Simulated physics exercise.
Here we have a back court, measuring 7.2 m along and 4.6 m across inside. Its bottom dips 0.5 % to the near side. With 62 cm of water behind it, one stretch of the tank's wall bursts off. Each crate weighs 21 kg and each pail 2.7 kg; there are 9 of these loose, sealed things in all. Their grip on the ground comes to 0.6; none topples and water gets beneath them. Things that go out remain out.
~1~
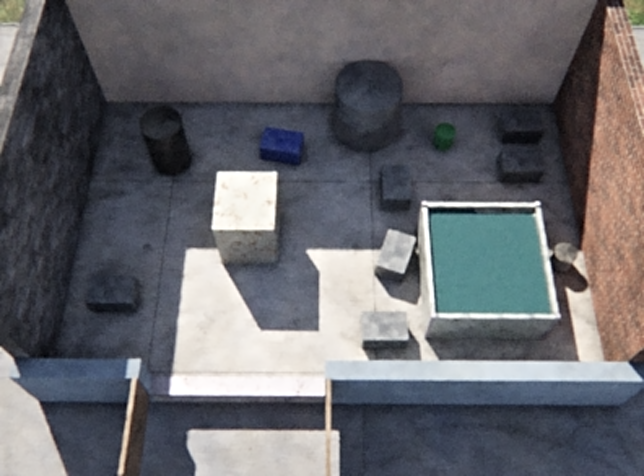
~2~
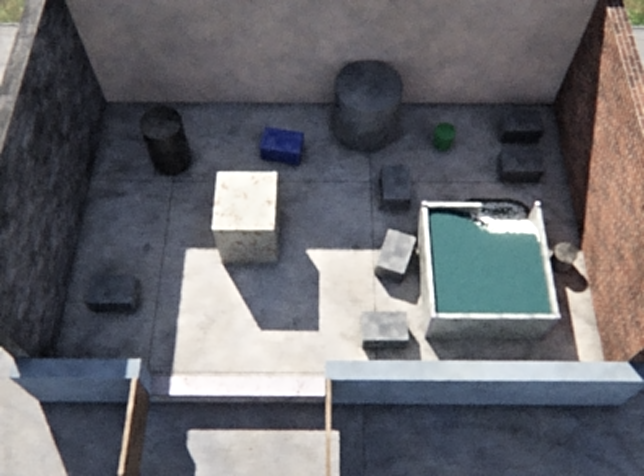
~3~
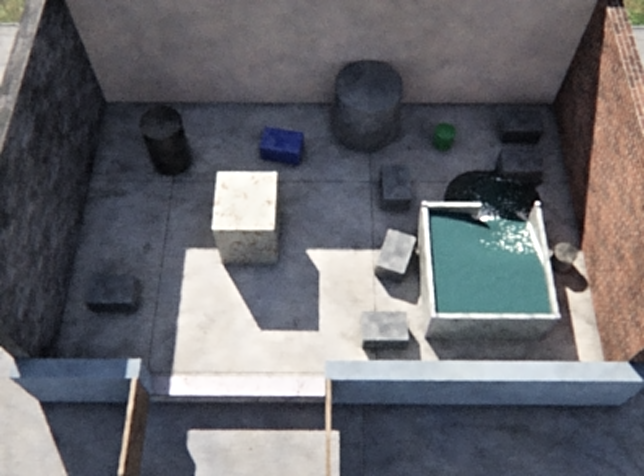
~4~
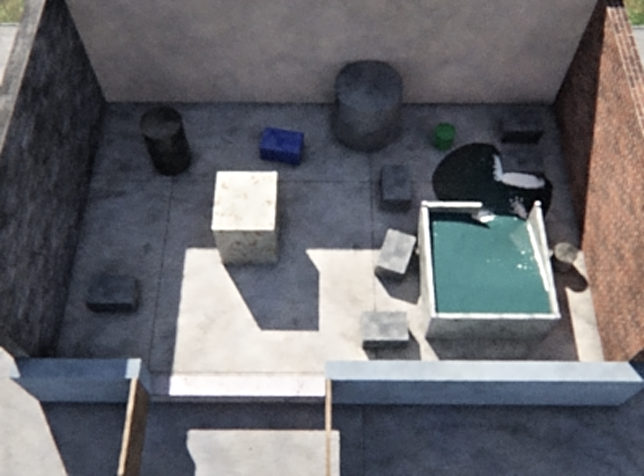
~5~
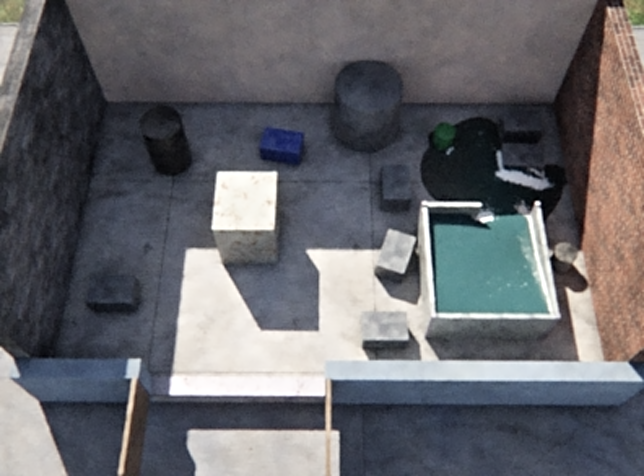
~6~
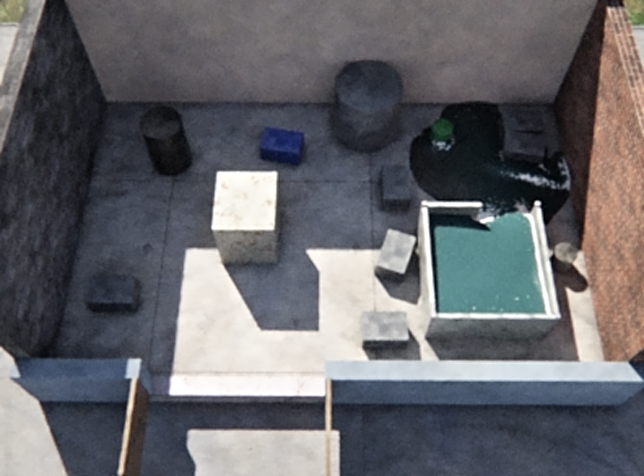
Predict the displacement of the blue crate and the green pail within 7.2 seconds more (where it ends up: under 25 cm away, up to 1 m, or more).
Blue crate: Doesn't really move. Green pail: Makes a long trip.
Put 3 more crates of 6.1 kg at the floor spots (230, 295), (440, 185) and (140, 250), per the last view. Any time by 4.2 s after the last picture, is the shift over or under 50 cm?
Taking them in the order given: Falls short, exceeds it and falls short.
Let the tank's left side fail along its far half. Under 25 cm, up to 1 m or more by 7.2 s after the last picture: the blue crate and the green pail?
Log: Blue crate large displacement; green pail negligible displacement.
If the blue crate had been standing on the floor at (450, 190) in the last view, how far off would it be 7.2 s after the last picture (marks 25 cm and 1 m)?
It travels far.
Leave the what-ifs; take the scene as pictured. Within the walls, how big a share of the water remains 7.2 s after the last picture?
Roughly 96 percent.
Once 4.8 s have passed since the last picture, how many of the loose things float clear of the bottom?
The number is 3.
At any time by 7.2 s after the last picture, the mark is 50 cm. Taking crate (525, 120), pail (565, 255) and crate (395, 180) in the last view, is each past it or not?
First one went too far, second one went too far, third one went too far.
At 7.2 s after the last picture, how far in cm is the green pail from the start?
Around 140 cm from where it started.
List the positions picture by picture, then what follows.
The blue crate at (282, 140) rests on the ground; the green pail at (445, 131) rests on the ground; 2.4 m2 under water; 0 of 9 have shifted, in the first picture.
The blue crate at (282, 140) rests on the ground; the green pail at (445, 131) rests on the ground; water covers 2.9 m2; 0 of 9 have shifted, in the second picture.
The blue crate at (282, 140) rests on the ground; the green pail at (445, 131) rests on the ground; water covers 3.5 m2; 0 of 9 have shifted, in the third picture.
The blue crate at (282, 140), on the bottom; the green pail at (445, 131) rests on the ground; water covers 4.3 m2; 0 of 9 have shifted, in the fourth picture.
The blue crate at (282, 140), on the bottom; the green pail at (445, 131), on the bottom; water covers 5.2 m2; 1 of 9 have shifted, in the fifth picture.
The blue crate at (282, 140), on the bottom; the green pail at (443, 127) rests on the ground, 9 cm from its start; 6.0 m2 under water; 2 of 9 have shifted, in the sixth picture.
Then, 0.9 s after the last picture the blue crate is near (282, 140), 0.0 m from its start, aground; the green pail is near (403, 95), 0.9 m from its start, afloat; 0 of 9 are out; 3 afloat.
Then, 2.8 s after the last picture the blue crate is near (282, 140), 0.0 m from its start, aground; the green pail is near (430, 205), 1.4 m from its start, afloat; 0 of 9 are out; 3 afloat.
Then, 4.8 s after the last picture the blue crate is near (282, 140), 0.0 m from its start, aground; the green pail is near (464, 193), 1.2 m from its start, afloat; 0 of 9 are out; 3 afloat.
Then, 7.2 s after the last picture the blue crate is near (282, 140), 0.0 m from its start, aground; the green pail is near (418, 206), 1.5 m from its start, afloat; 0 of 9 are out; 2 afloat.
